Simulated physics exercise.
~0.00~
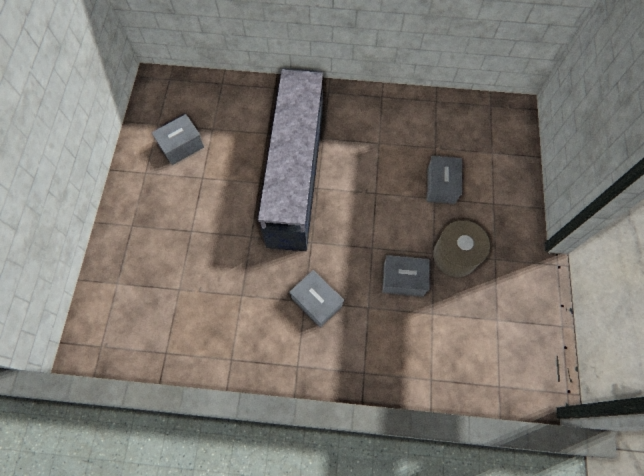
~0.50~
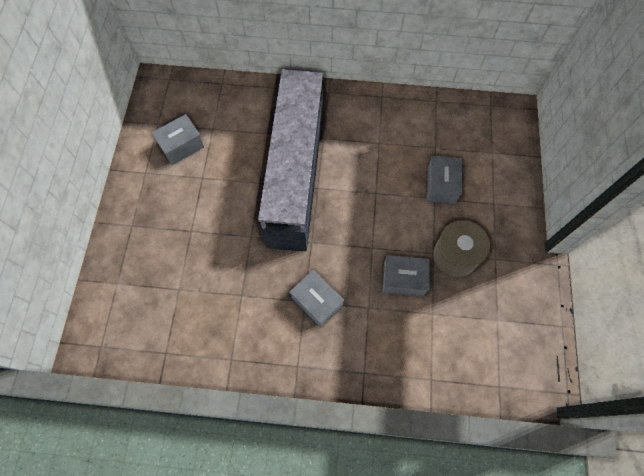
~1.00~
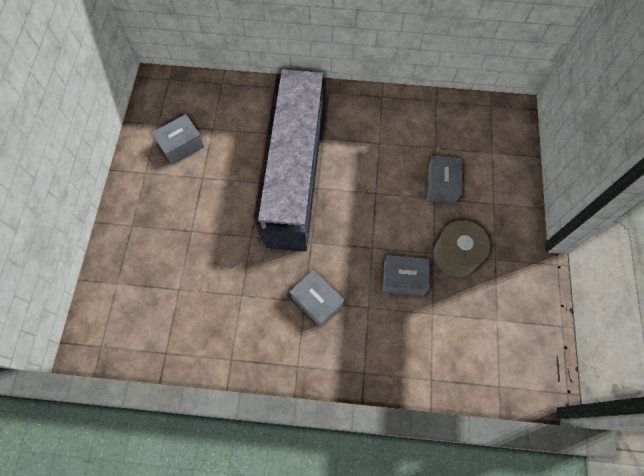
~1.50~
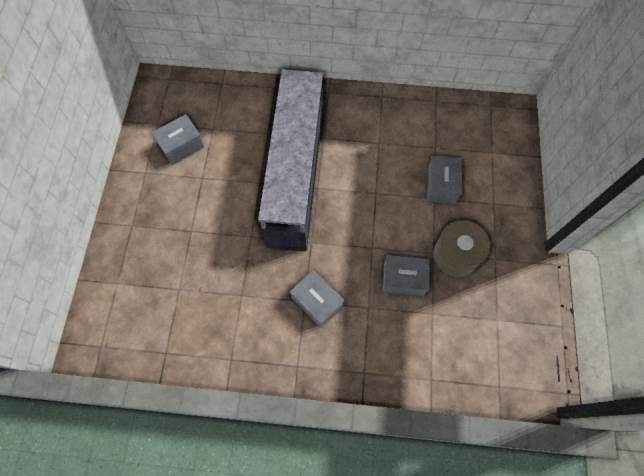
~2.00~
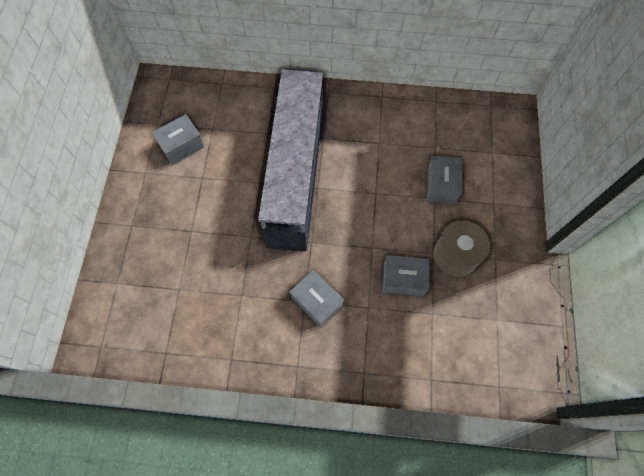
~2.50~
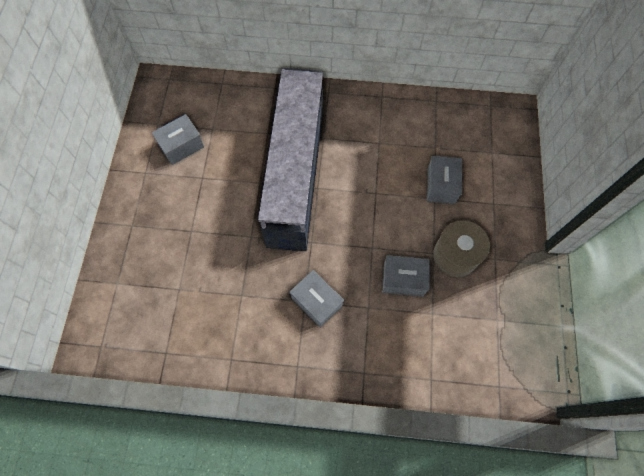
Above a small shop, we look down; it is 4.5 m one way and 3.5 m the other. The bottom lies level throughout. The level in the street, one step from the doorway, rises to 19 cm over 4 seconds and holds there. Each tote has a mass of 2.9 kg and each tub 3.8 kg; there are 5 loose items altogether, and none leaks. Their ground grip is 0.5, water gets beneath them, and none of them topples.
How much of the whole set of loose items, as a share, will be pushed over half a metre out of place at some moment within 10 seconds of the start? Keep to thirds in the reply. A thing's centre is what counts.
My answer: Two thirds or more.
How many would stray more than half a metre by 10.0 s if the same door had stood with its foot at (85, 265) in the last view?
Then 4 of them would.
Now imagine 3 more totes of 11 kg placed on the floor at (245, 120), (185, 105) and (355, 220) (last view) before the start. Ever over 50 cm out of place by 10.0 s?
Inside the limit, then inside the limit, then above the limit.
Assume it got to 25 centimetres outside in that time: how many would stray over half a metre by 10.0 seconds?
The count would be 5.
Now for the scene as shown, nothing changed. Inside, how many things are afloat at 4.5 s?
Of them, 0.
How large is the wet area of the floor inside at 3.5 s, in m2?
About 2.0 m2.
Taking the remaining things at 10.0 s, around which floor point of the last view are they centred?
The average lands around (267, 125).
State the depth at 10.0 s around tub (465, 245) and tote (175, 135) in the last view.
First roughly 11 cm, second roughly 8 cm.
After 3.5 s 0 of 5 are over 50 cm from their spots; 0 afloat.
After 4.5 s 2 of 5 are over 50 cm from their spots; 0 afloat.
After 7.0 s 3 of 5 are over 50 cm from their spots; 3 afloat.
After 10.0 s 5 of 5 are over 50 cm from their spots, and 5 have been at some point; 5 afloat.
